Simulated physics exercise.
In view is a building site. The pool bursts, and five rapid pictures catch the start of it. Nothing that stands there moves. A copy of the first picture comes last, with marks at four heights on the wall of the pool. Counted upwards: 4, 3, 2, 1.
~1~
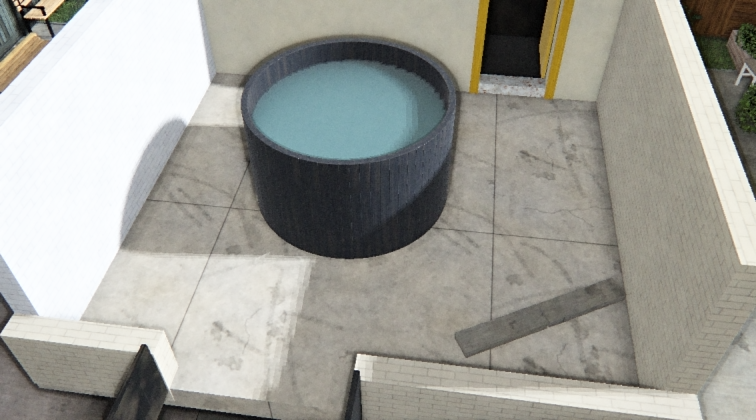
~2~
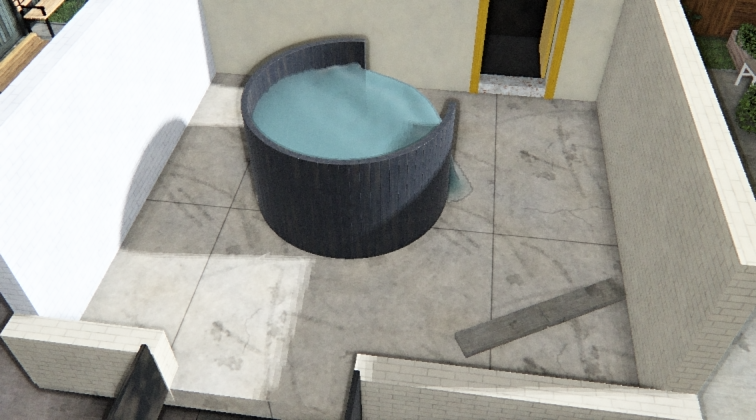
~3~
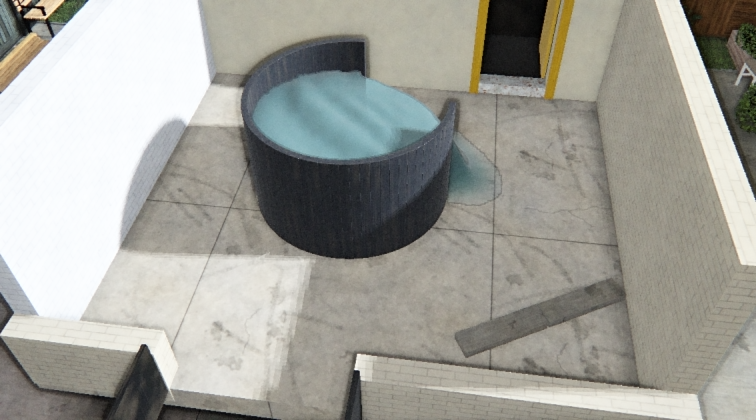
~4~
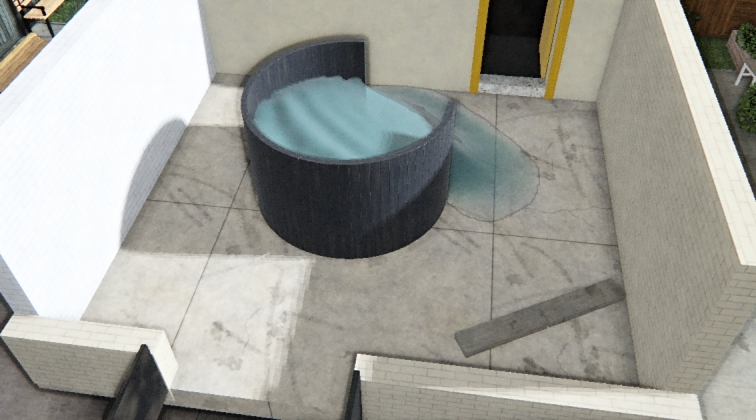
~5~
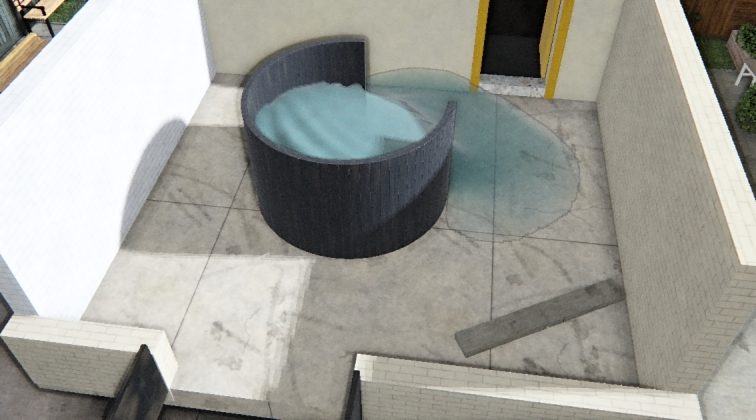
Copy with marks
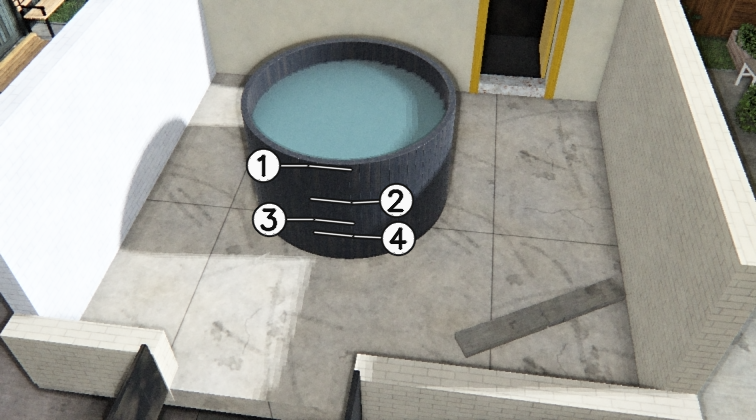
Water bulges from a round dark tank after a section of its back-right wall vanishes, then pours through the gap and fans out rightward across the floor. The tank stands in a walled concrete yard, seen from above by a still camera. A yellow-framed doorway is behind it, a white wall at left, and a grey plank lies at lower right.
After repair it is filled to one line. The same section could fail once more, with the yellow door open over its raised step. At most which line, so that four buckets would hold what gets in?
Mark 4.
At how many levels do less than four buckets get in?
One of them.
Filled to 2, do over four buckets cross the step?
Yes.
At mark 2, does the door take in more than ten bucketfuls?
Yes, clearly.
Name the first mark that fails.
3 it is.
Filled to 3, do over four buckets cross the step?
Yes, that goes wrong.
In white, 1 at (329, 167); 2 at (331, 200); 3 at (333, 221); 4 at (334, 234); from the bottom up 4, 3, 2, 1.
For mark 1, dozens of bucketfuls pour in.
For mark 2, dozens of bucketfuls pour in.
For mark 3, about 8 bucketfuls get in.
For mark 4, a bucket or two gets in.
